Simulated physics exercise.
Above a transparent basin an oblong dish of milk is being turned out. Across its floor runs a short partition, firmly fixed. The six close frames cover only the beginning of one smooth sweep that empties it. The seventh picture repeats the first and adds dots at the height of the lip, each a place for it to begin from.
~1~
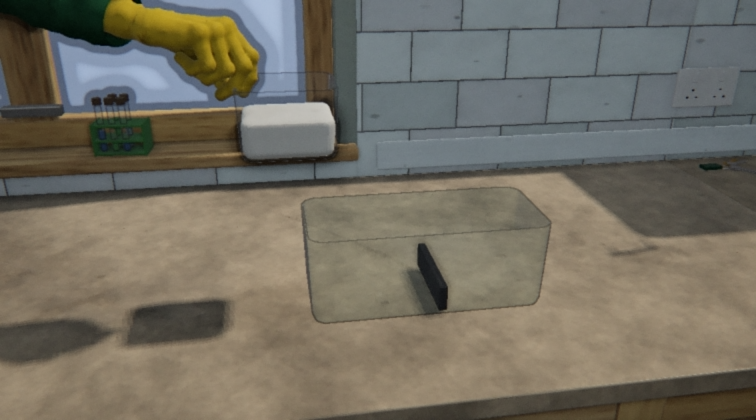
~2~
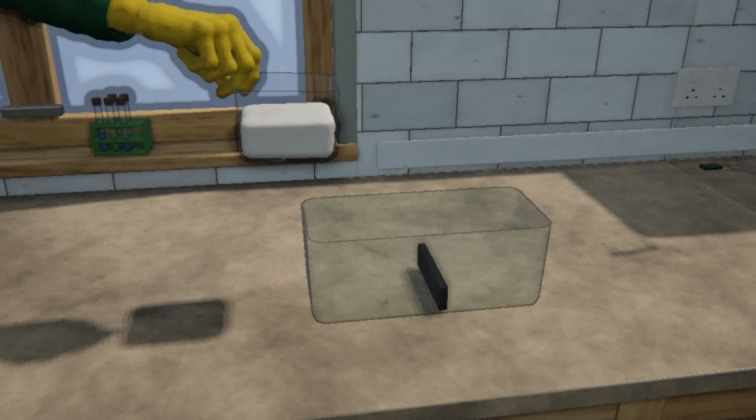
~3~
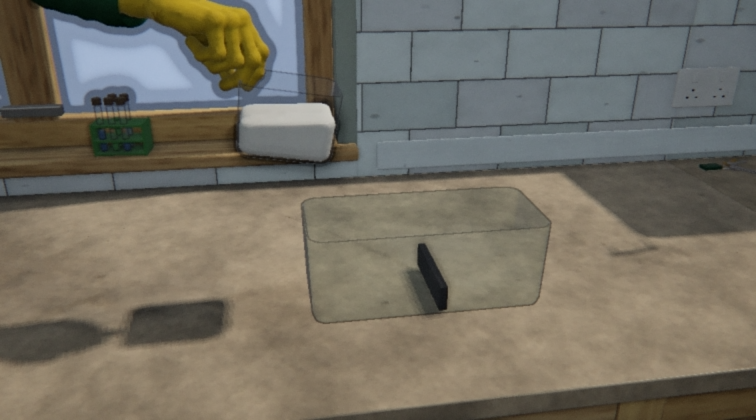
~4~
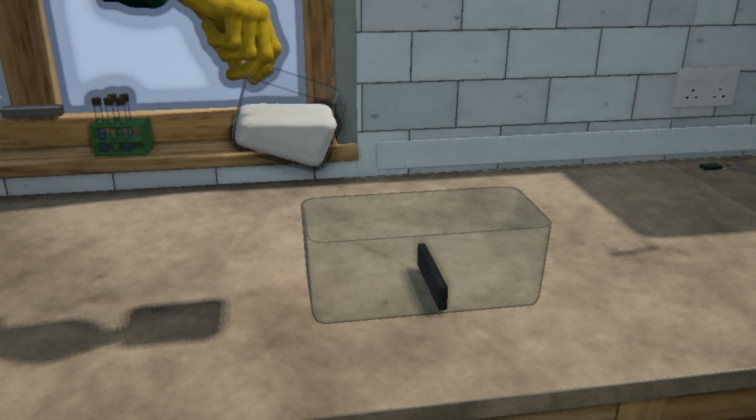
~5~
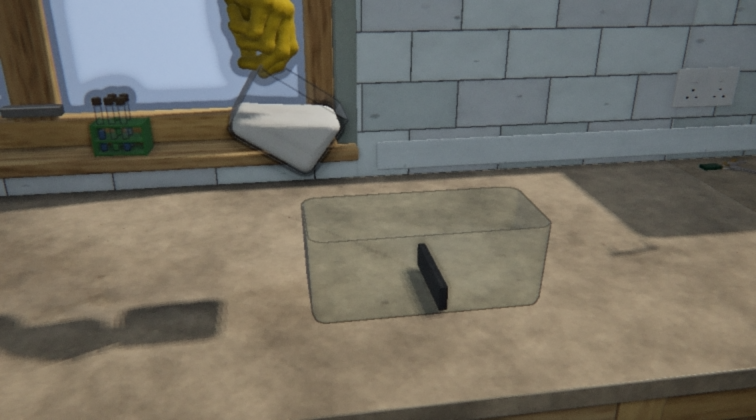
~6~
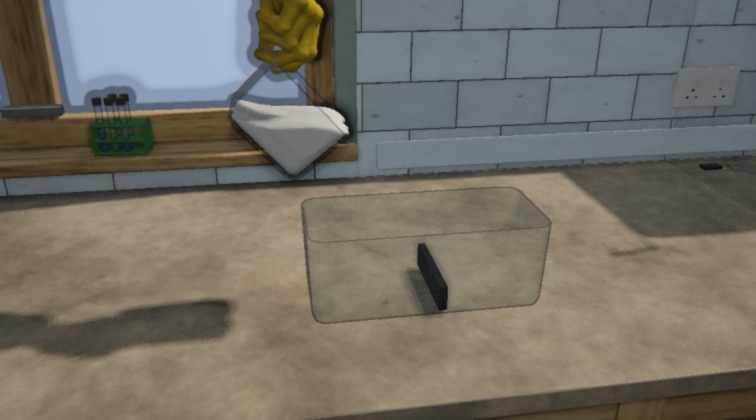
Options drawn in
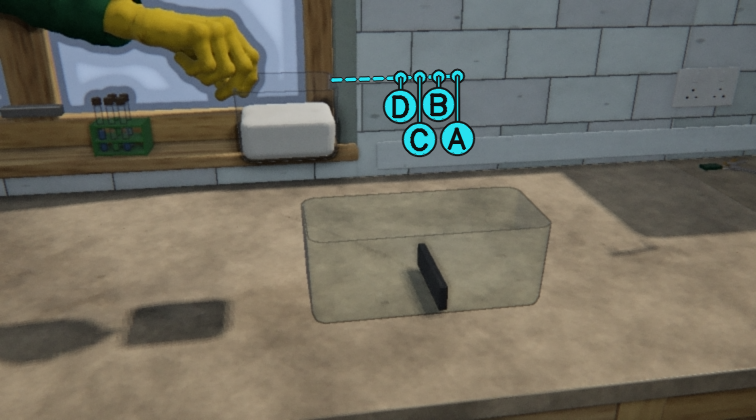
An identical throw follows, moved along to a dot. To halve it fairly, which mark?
The best place is D.
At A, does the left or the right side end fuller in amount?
More ends on the right.
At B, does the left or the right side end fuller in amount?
The right one.
In cyan, A at (457, 76); B at (438, 76); C at (419, 77); D at (400, 78).
For place A, about 8 % ends left of the wall and 90 % right of it.
For place B, about 10 % ends left of the wall and 89 % right of it.
For place C, about 11 % ends left of the wall and 89 % right of it.
For place D, about 44 % ends left of the wall and 56 % right of it.
